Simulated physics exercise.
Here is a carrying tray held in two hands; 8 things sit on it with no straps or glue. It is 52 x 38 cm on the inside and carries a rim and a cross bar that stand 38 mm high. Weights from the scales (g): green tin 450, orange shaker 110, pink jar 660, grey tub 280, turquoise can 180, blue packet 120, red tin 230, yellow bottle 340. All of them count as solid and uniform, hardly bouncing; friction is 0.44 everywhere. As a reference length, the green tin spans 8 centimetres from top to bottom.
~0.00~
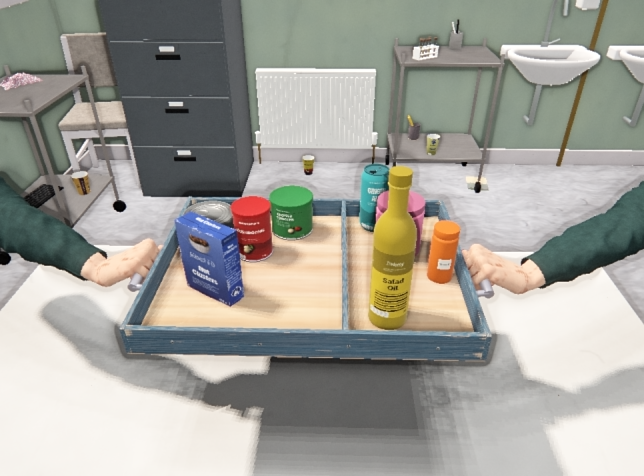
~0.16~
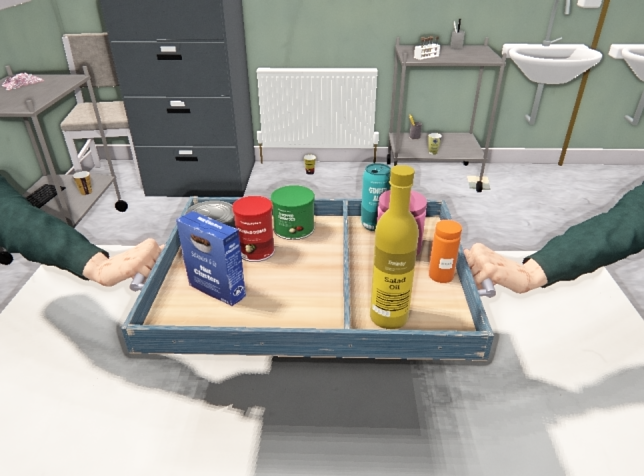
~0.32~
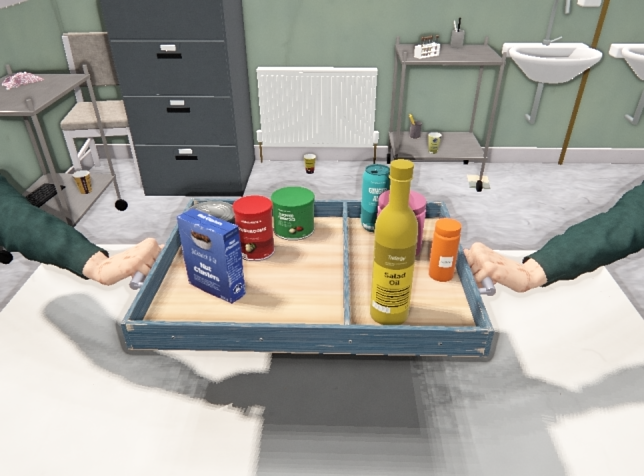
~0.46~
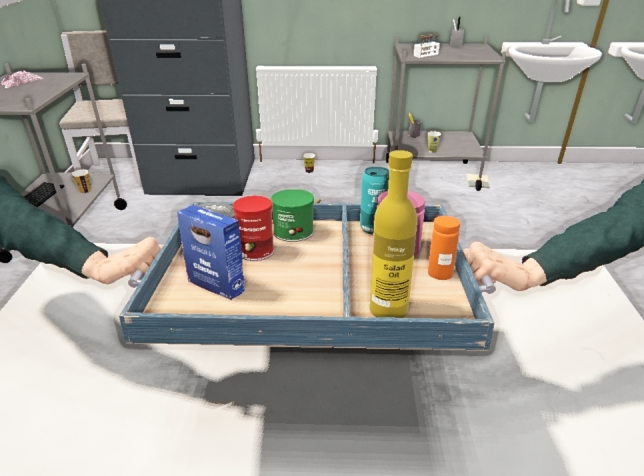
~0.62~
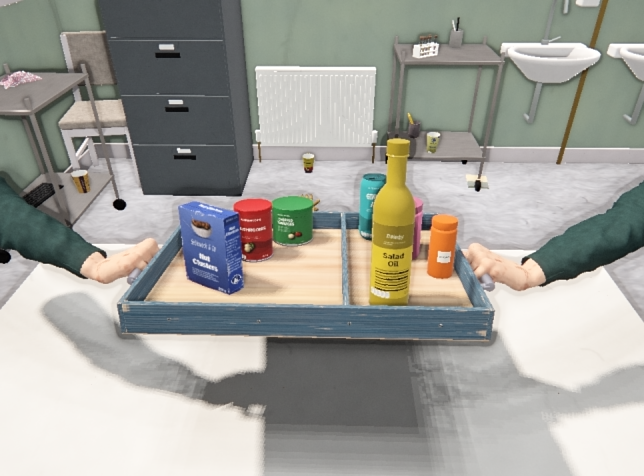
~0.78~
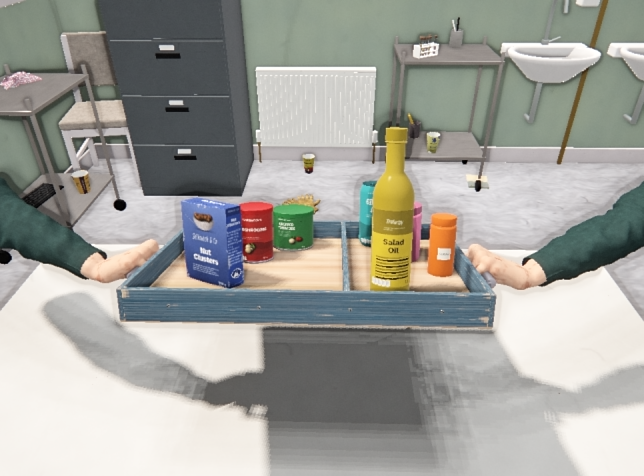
To begin with, two hands hold a blue wooden tray level, with a blue packet and tins on the left and a yellow bottle and smaller containers on the right. The hands then tilt the tray steadily, lowering its far edge, while the items lean away with it.
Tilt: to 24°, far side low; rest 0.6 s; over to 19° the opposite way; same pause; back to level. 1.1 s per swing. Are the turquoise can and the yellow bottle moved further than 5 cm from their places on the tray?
Answer: Turquoise can - no; yellow bottle - yes.
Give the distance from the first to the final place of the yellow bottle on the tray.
Roughly 13 cm.
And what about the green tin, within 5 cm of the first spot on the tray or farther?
Outcome for the green tin: In place.
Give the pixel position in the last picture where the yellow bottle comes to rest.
You'll find it at about (372, 269).
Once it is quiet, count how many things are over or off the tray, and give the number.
So, 3 in all.
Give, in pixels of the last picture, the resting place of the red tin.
You'll see it about at (253, 205) in the last picture.
After 1.18 s, tilt 24°, far edge down; yellow bottle tipped 55° from how it sat near (376, 214); blue packet tipped 35° from how it sat; orange shaker tipped 6° from how it sat.
After 1.38 s, tilt 24°, far edge down; yellow bottle on its side near (368, 224); orange shaker tipped 60° from how it sat; blue packet tipped 48° from how it sat.
After 2.18 s, tilt 14°, far edge down; yellow bottle on its side near (370, 227); blue packet on its side; orange shaker on its side.
After 3.38 s, tilt 19°, near edge down; yellow bottle on its side near (368, 257); blue packet on its side; orange shaker on its side.
At rest (5.0 s), tipped over on the tray, orange shaker, blue packet and yellow bottle; not toppled but over 5 cm from the start, grey tub and red tin; the other 3 in place, give or take 5 cm. In the last view, turquoise can near (371, 195), yellow bottle near (372, 269).
